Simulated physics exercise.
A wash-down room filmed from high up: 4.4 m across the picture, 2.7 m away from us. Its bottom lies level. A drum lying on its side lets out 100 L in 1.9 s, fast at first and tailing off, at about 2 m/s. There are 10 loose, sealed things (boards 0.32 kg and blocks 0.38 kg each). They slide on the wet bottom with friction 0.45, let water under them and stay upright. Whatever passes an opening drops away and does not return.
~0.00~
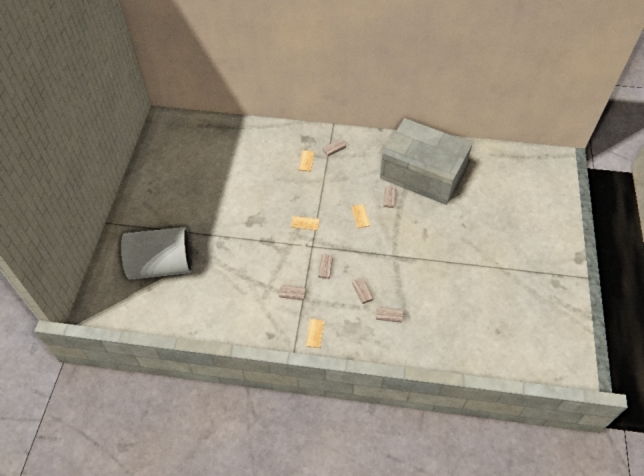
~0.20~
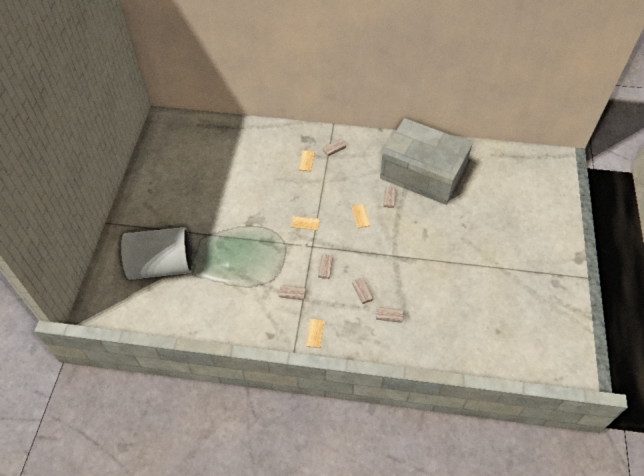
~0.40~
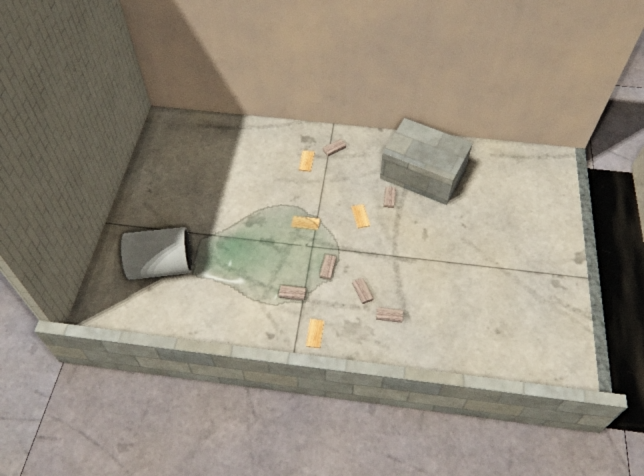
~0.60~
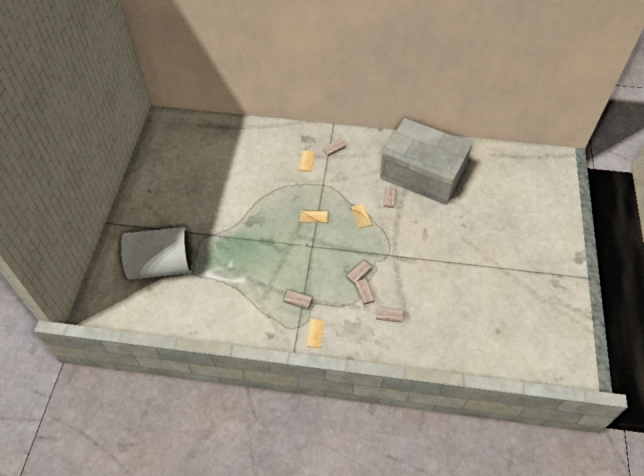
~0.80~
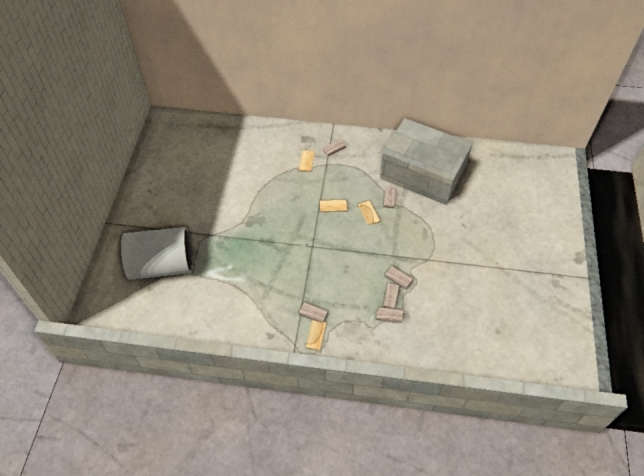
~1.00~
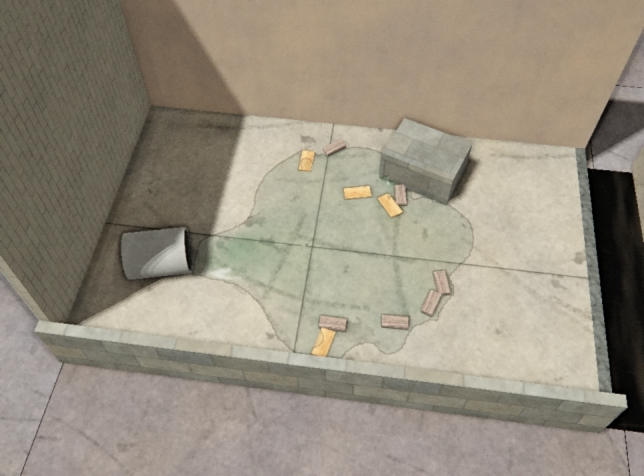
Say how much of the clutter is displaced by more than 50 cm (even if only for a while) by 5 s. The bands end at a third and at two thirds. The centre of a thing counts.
That comes to at least two thirds.
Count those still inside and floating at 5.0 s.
At that moment 0.
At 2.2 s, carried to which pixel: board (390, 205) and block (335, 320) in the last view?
Near (532, 238) and (483, 365).
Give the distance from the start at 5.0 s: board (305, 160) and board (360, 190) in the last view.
In that order: 5 cm, 120 cm.
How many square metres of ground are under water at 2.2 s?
Some 6.0 m2.
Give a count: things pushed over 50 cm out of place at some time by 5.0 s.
8 of them.
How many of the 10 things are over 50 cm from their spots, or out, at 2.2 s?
I count 8.
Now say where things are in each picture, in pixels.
The first picture shows a block at (326, 266) rests on the ground; a board at (305, 223), on the bottom; 0.0 m2 under water; 0 of 10 have shifted.
The second picture shows a block at (326, 266), on the bottom; a board at (305, 223) rests on the ground; 0.4 m2 under water; 0 of 10 have shifted.
The third picture shows a block at (328, 266), on the bottom; a board at (306, 223), on the bottom; water covers 0.9 m2; 0 of 10 have shifted.
The fourth picture shows a block at (359, 271) rests on the ground, 30 cm from its start; a board at (314, 216) floats, 10 cm from its start; water covers 1.6 m2; 3 of 10 have shifted.
The fifth picture shows a block at (399, 276), on the bottom, 65 cm from its start; a board at (333, 205), afloat, 32 cm from its start; water covers 2.5 m2; 5 of 10 have shifted.
The sixth picture shows a block at (442, 282) rests on the ground, 103 cm from its start; a board at (358, 192) floats, 60 cm from its start; 3.4 m2 under water; 8 of 10 have shifted.
After 1.4 s 5 of 10 are over 50 cm from their spots; 4 afloat.
After 2.2 s 8 of 10 are over 50 cm from their spots; 5 afloat.
After 3.5 s 8 of 10 are over 50 cm from their spots; 2 afloat.
After 5.0 s 8 of 10 are over 50 cm from their spots, and 8 have been at some point; 0 afloat.
